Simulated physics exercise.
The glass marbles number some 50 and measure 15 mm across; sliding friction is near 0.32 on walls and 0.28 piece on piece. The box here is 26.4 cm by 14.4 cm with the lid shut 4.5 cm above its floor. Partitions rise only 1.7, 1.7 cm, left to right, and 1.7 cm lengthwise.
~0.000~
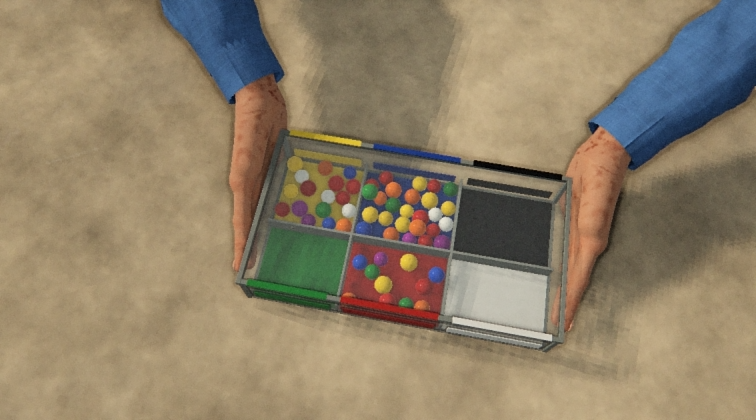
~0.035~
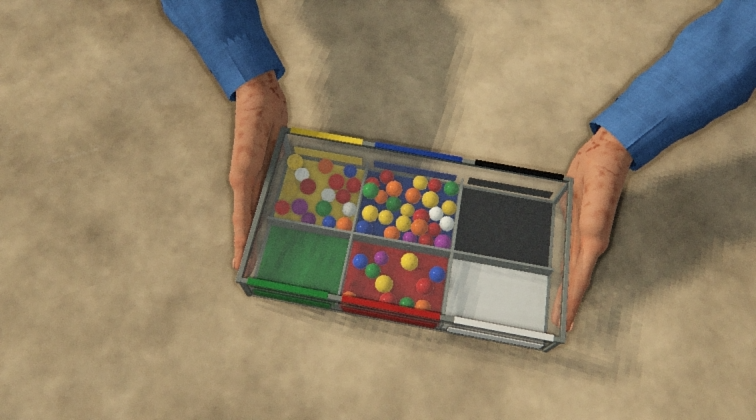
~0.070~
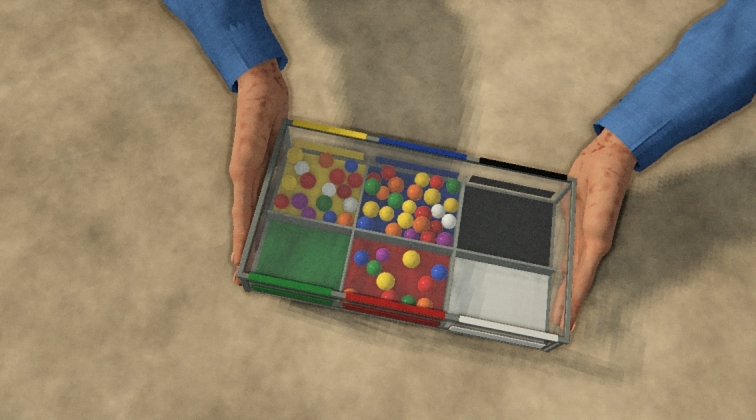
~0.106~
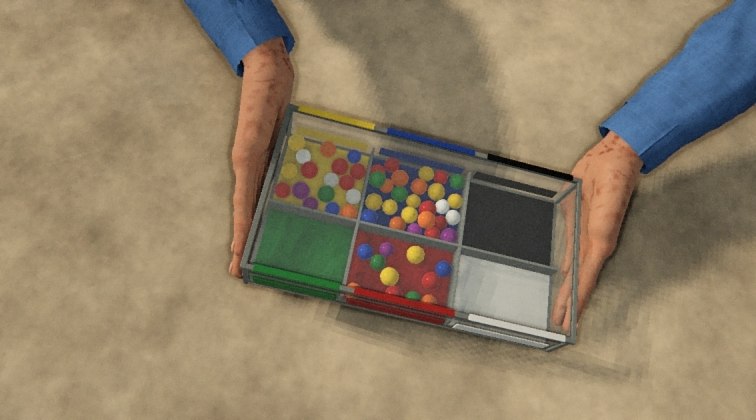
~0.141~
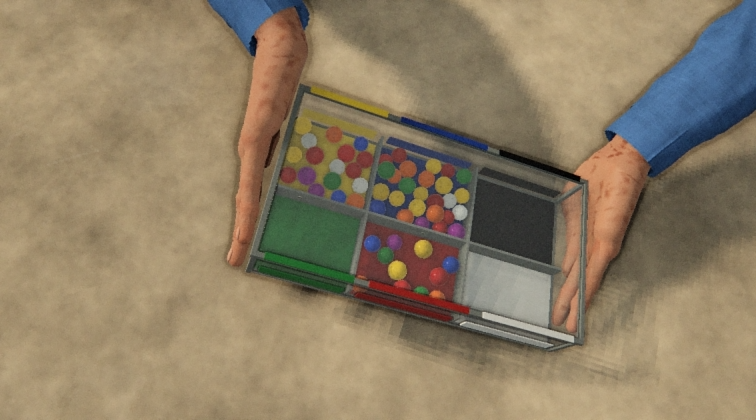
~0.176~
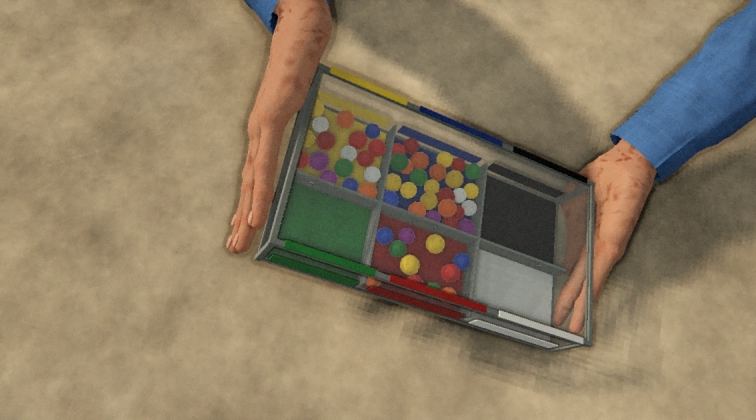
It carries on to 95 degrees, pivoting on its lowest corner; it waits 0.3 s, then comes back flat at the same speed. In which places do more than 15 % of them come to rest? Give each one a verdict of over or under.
Red compartment - under; blue compartment - under; green compartment - under; yellow compartment - under; white compartment - over; black compartment - over.
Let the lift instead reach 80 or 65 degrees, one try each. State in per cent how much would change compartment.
85 and 50 %.
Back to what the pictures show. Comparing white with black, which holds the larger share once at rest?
The black compartment ends up with more.
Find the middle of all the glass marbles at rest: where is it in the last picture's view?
In the last view, approximately (507, 245).
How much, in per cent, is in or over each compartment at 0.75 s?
Red 0 %, blue 15 %, green 0 %, yellow 5 %, white 25 %, black 55 %.
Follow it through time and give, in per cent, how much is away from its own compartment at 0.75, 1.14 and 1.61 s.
I'd put the three at close to 85, 100 and 100.
Then, at 0.75 s, tilt 95 degrees; blue 15 %, yellow 5 %, white 25 %, black 55 %.
After 1.14 s, tilt 54 degrees; blue 5 %, white 35 %, black 65 %.
After 1.61 s, tilt 0 degrees; blue 5 %, white 35 %, black 65 %.
In the end, at 2.6 s, red 0 %, blue 5 %, green 0 %, yellow 0 %, white 35 %, black 60 %.
